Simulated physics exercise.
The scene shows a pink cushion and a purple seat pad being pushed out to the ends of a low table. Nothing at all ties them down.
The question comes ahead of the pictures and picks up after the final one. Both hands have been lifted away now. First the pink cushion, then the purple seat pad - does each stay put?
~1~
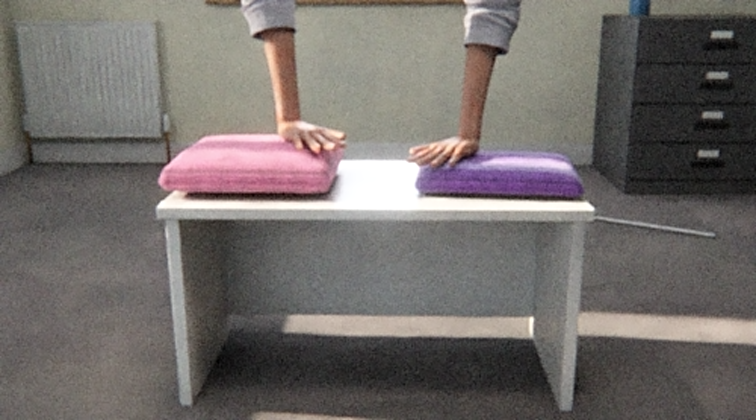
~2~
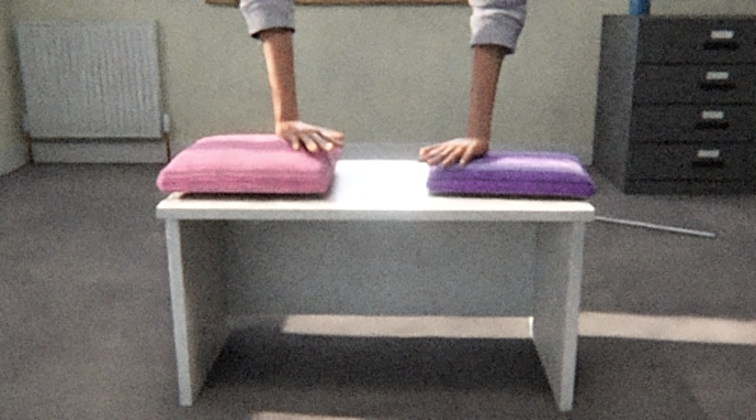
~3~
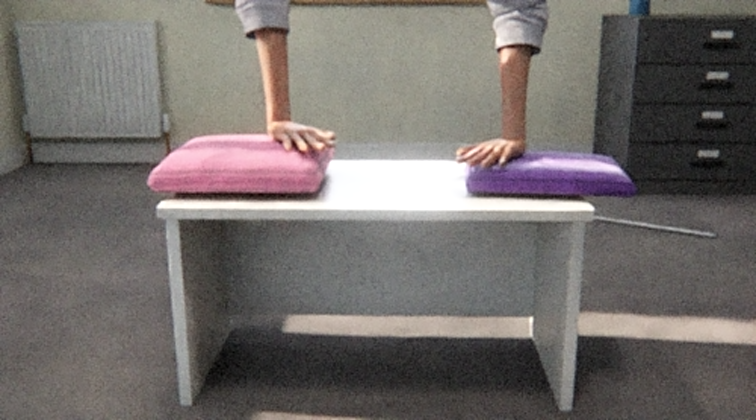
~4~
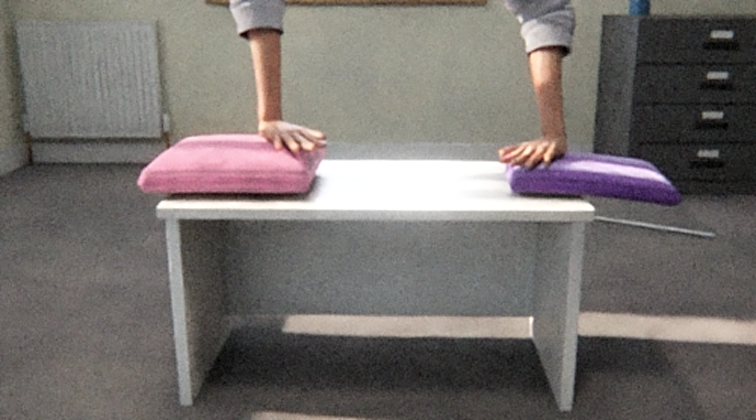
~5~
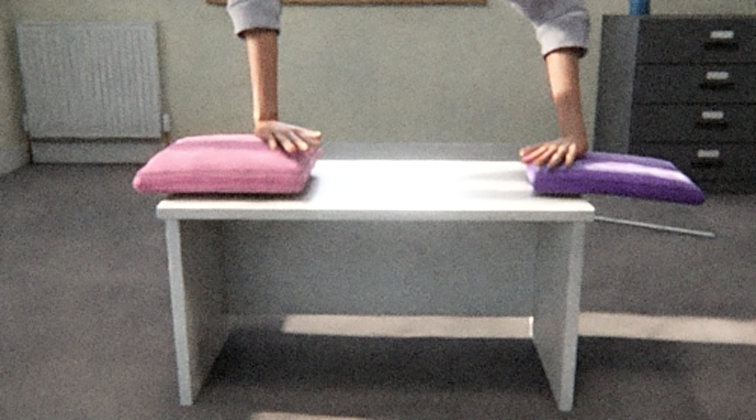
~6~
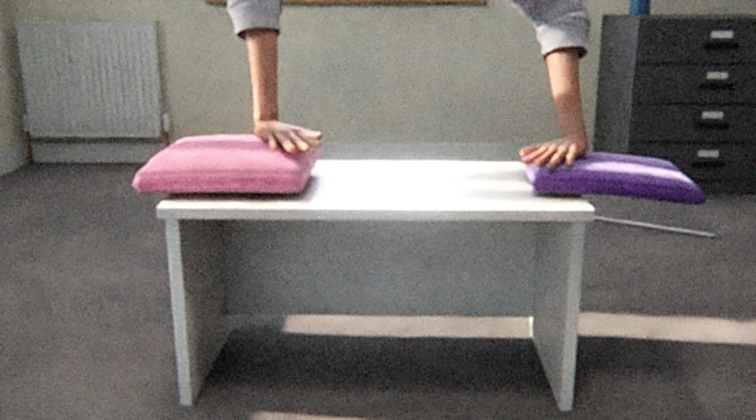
Result: The pink cushion is going to stay on I think. The purple seat pad is going to come off I think.
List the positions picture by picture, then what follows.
In the first frame, cushion tip (175, 173); seat pad tip (576, 182).
In the second frame, cushion tip (173, 174); seat pad tip (587, 182).
In the third frame, cushion tip (165, 174); seat pad tip (626, 184).
In the fourth frame, cushion tip (155, 174); seat pad tip (669, 191).
In the fifth frame, cushion tip (151, 175); seat pad tip (692, 191).
In the sixth frame, cushion tip (151, 175), a small part past the edge; seat pad tip (692, 190), well over half past the edge.
Then, 0.36 s later than the last view, cushion at rest; seat pad falling near (606, 273).
Then, 0.64 s later than the last view, cushion at rest; seat pad on the floor near (647, 324).
Finally, cushion at rest; seat pad on the floor near (666, 375). The pink cushion remains on top and the purple seat pad goes down.
